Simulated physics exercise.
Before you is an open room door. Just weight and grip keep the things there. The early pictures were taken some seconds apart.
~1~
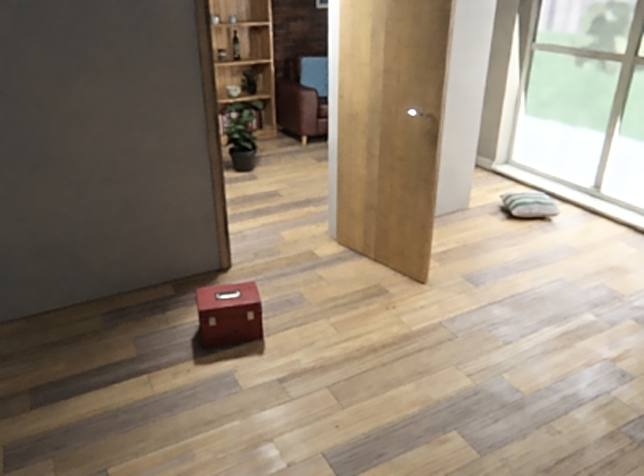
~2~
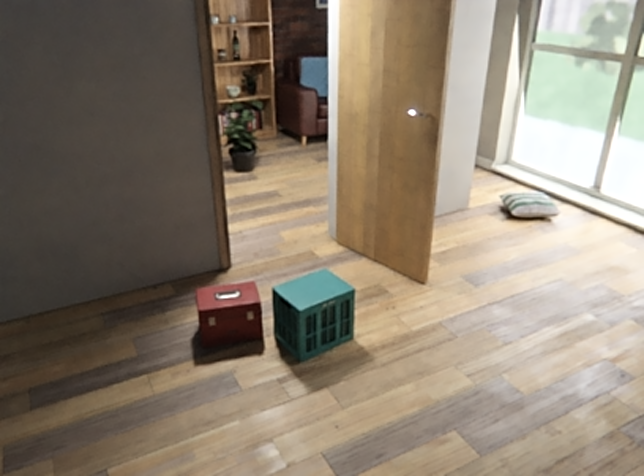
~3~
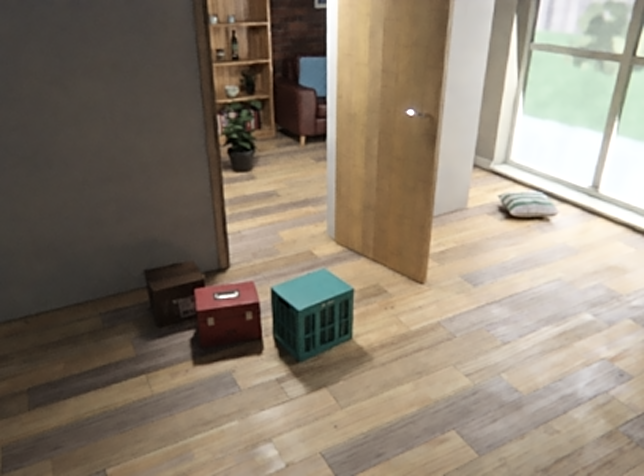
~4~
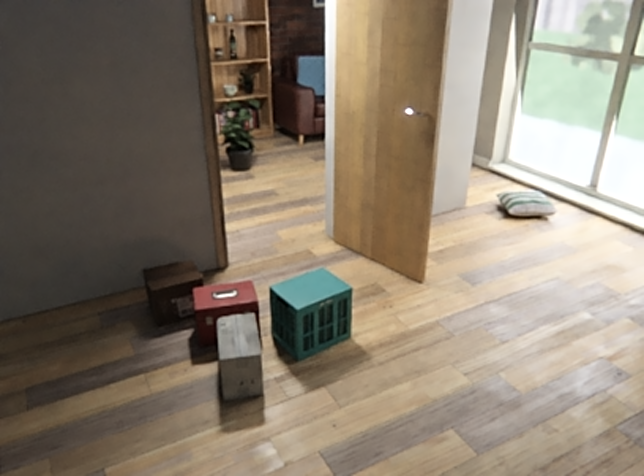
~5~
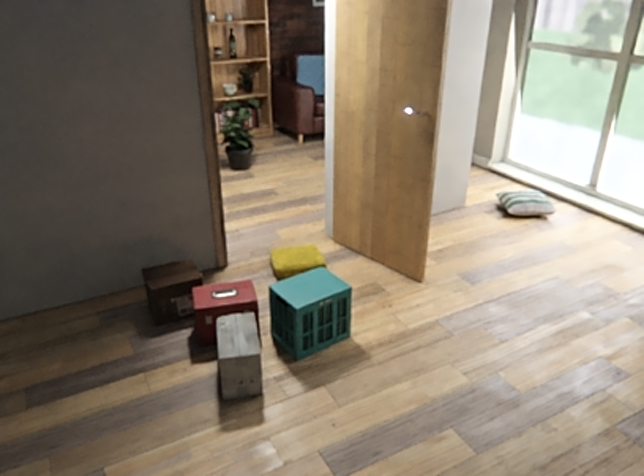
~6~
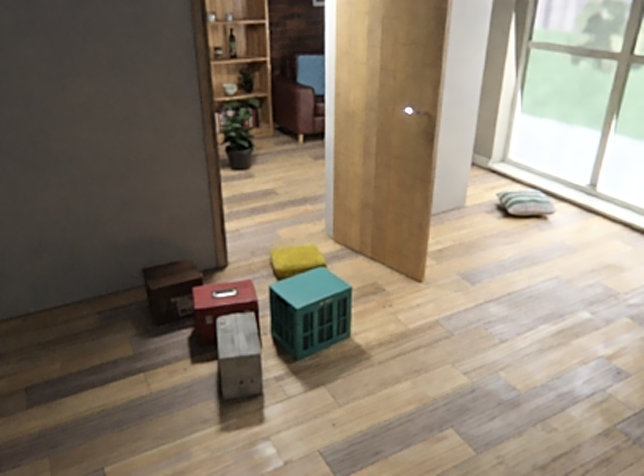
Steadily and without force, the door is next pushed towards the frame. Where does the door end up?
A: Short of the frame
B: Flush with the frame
B.
Then, 0.90 s on from there, door at 74°.
Then, 1.50 s on from there, door at 43°; yellow cushion shifted a little near (280, 258).
Then, 1.80 s on from there, door at 28°; yellow cushion shifted about its own width near (264, 253).
Then, 2.20 s on from there, door at 10°; yellow cushion shifted about its own width near (250, 245).
In the end, door at 0°; moved from the start, yellow cushion; the other 4 unmoved. At the end, from the last picture's camera, yellow cushion near (244, 242).
